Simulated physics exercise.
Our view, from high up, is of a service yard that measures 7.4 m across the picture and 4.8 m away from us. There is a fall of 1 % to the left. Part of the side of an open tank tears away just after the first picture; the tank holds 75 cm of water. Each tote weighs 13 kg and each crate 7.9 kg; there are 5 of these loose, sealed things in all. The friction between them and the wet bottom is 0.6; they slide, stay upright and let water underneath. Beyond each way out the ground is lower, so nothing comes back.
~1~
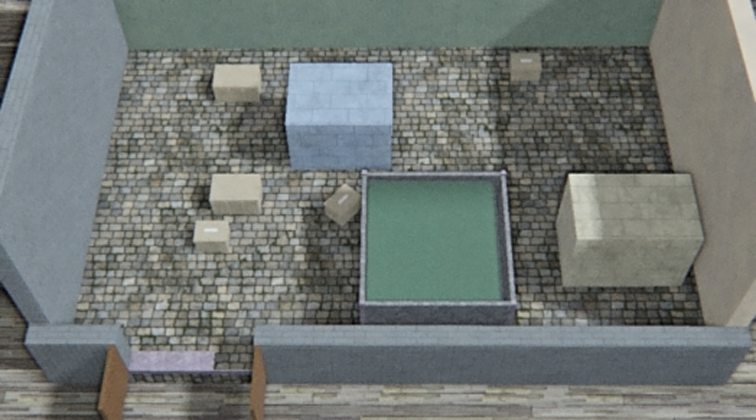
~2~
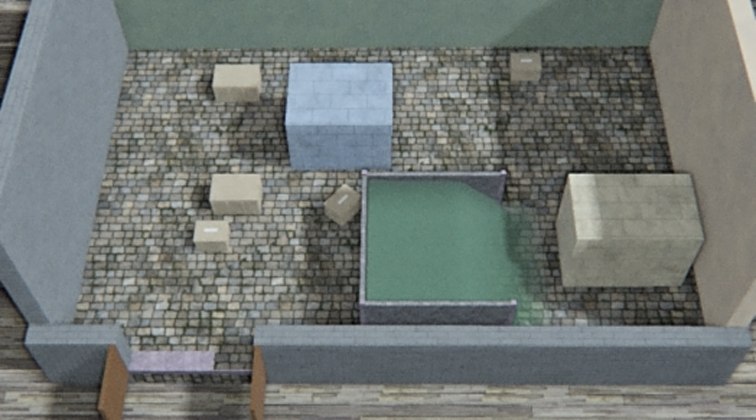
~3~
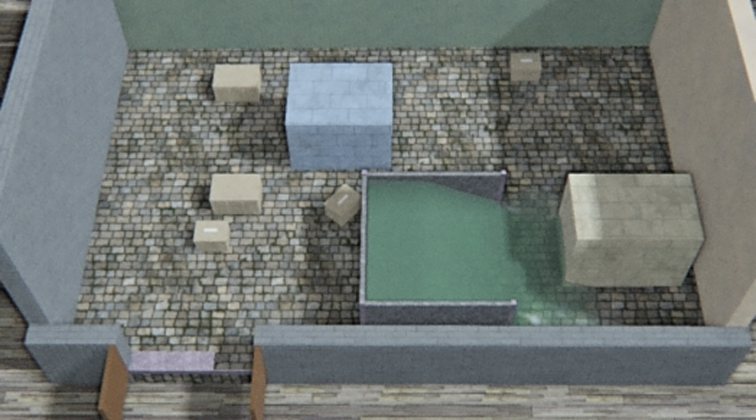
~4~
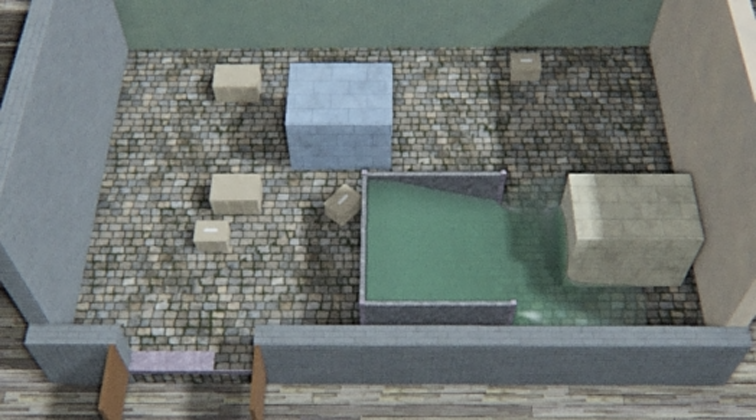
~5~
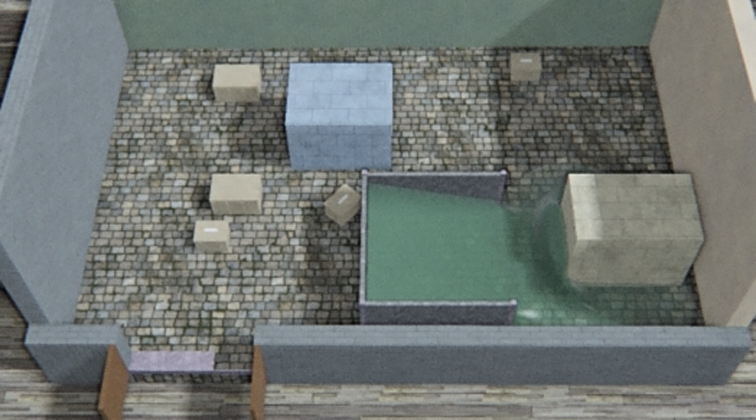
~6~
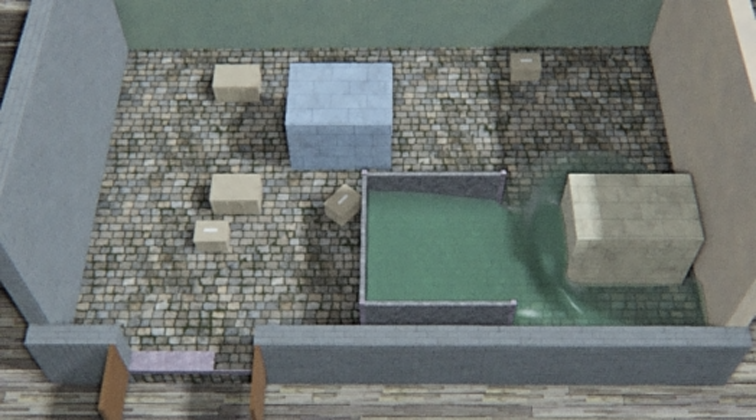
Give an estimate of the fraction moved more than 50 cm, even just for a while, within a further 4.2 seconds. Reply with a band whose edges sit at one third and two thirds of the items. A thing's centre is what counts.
Band: Under one third.
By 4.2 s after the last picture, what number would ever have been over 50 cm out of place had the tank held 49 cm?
It would come to 0 of them.
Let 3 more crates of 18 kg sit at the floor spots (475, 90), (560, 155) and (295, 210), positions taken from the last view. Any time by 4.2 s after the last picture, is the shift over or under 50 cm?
The first comes out beyond the limit, the second beyond the limit, the third within the limit.
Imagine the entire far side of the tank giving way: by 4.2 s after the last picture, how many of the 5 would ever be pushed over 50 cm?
Result: 3.
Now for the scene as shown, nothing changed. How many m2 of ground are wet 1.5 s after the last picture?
Flooded: Near 15 m2.
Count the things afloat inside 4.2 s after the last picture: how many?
Count: 0.
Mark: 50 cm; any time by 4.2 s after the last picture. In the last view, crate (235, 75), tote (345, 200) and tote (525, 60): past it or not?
Well, in turn that's not reaching it, not reaching it, topping it.
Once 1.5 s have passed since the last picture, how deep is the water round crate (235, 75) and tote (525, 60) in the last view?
First roughly 0 cm, second roughly 7 cm.
Then, 0.4 s after the last picture 0 of 5 are over 50 cm from their spots; 0 afloat.
Then, 1.5 s after the last picture 0 of 5 are over 50 cm from their spots; 0 afloat.
Then, 2.8 s after the last picture 1 of 5 are over 50 cm from their spots; 1 afloat.
Then, 4.2 s after the last picture 1 of 5 are over 50 cm from their spots, and 1 have been at some point; 0 afloat.
